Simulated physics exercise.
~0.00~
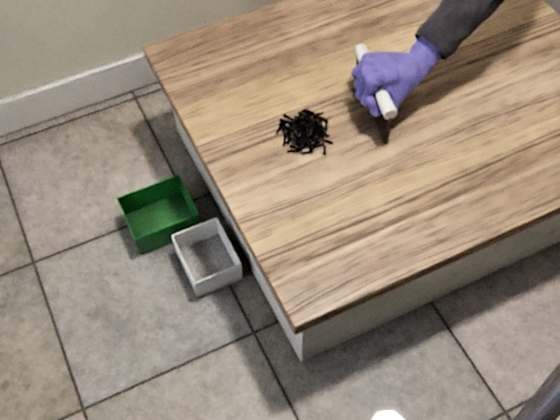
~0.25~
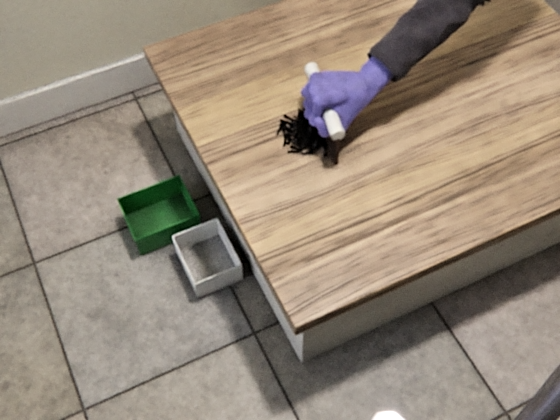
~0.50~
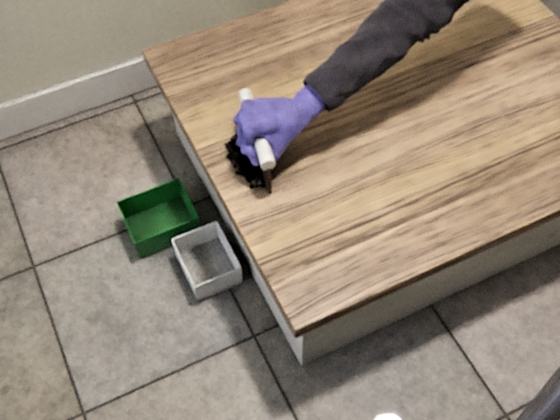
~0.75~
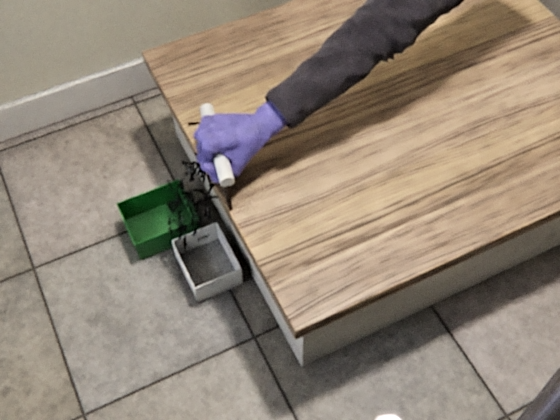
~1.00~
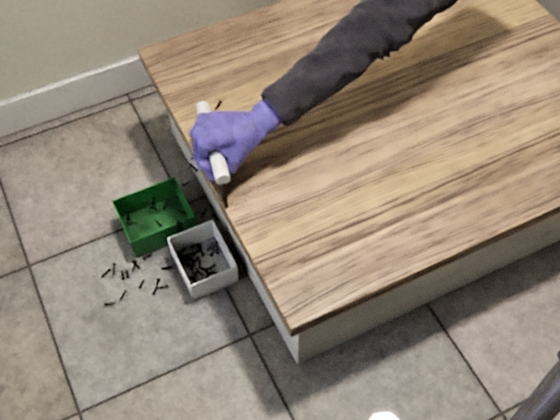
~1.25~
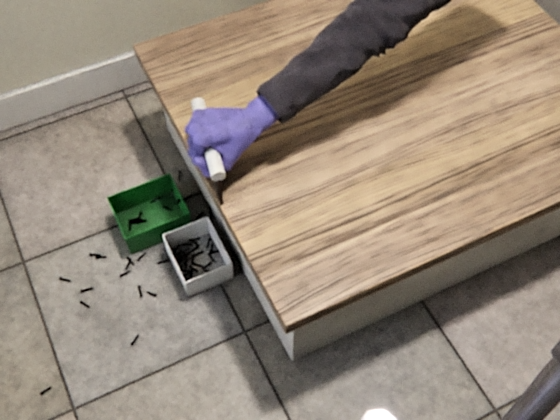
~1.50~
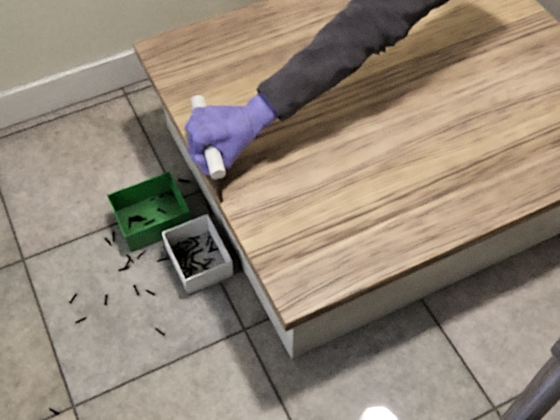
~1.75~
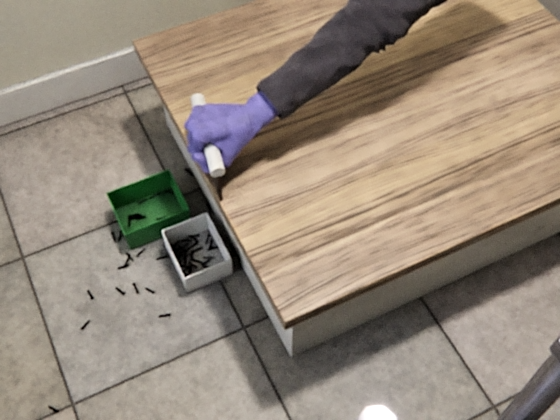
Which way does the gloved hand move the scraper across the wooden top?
The hand moves the scraper to the left, pushing the black pieces toward the edge above the two tins.
